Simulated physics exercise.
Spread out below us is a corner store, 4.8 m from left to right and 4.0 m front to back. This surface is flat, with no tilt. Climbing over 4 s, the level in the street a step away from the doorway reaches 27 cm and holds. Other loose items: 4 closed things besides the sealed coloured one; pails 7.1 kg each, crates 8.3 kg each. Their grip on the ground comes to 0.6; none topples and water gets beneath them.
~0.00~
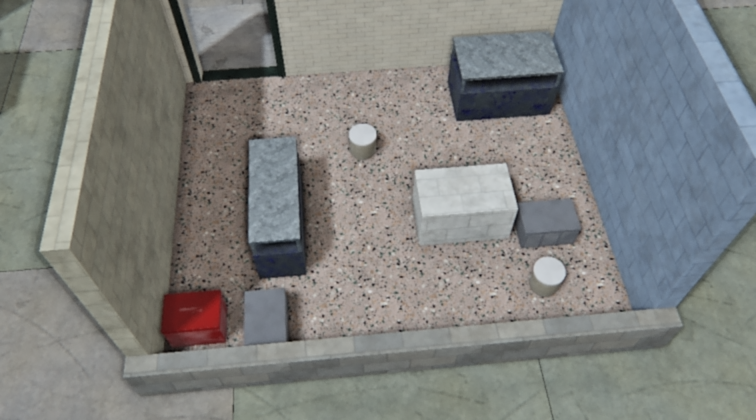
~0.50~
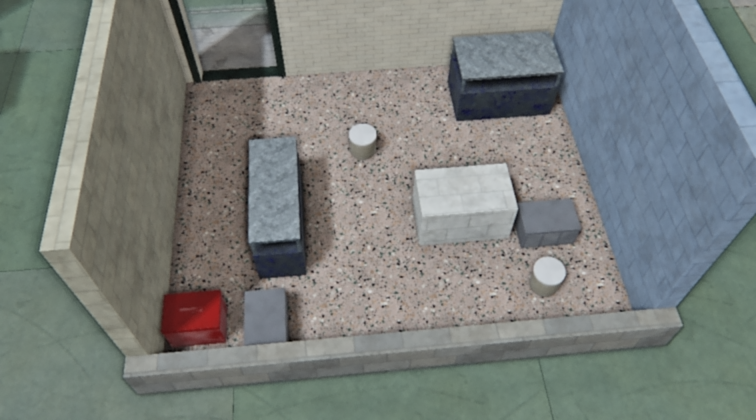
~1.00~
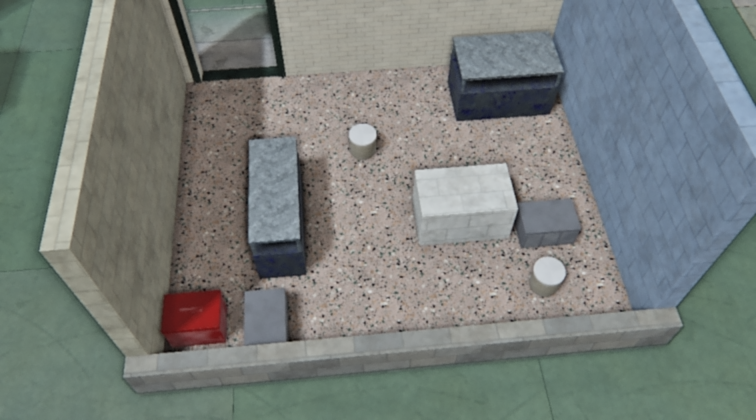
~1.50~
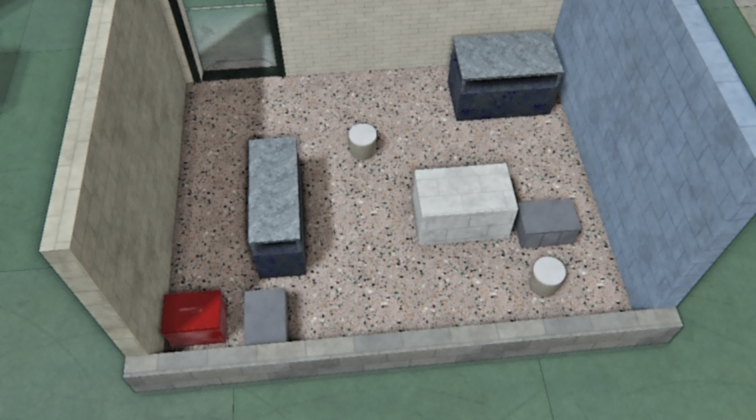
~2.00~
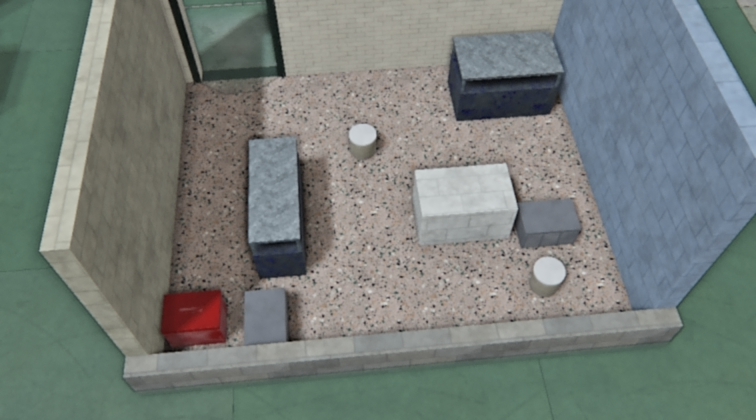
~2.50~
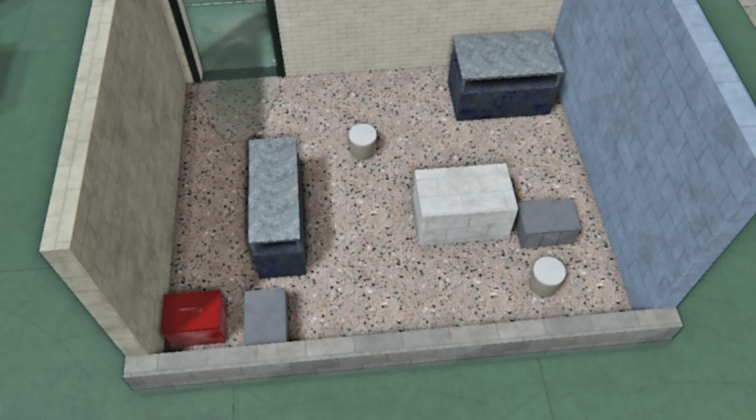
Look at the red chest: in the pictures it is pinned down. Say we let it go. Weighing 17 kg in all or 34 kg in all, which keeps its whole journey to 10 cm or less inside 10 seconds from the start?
No amount offered serves.
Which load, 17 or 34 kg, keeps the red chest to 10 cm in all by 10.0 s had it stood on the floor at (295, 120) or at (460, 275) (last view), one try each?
Taking them in turn, only the heavier mass keeps it, and only the heavier mass keeps it.
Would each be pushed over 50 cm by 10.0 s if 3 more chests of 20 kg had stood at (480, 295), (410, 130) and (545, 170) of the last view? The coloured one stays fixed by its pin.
Spot one crosses the limit, spot two stays inside, spot three stays inside.
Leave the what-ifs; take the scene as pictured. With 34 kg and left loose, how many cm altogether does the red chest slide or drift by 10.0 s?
200 cm or so in all.
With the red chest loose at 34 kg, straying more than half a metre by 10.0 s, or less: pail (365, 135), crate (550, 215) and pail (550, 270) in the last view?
In that order: Less, more, over.
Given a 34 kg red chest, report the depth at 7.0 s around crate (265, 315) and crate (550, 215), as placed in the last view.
First about 9 cm, second about 0 cm.
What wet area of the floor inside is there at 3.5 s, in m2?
About 3.5 m2 is covered.
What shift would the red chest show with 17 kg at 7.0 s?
Shift: About 100 cm.
After 3.5 s the red chest would be 0 cm from its start with 17 kg and 0 cm from its start with 34 kg; 0 cm of water round it then.
After 4.5 s the red chest would be 0 cm from its start with 17 kg and 0 cm from its start with 34 kg; 3 cm of water round it then.
After 7.0 s the red chest would be 99 cm from its start with 17 kg and 42 cm from its start with 34 kg; 17 cm of water round it then.
After 10.0 s the red chest would be 407 cm from its start with 17 kg and 197 cm from its start with 34 kg; 9 cm of water round it then.
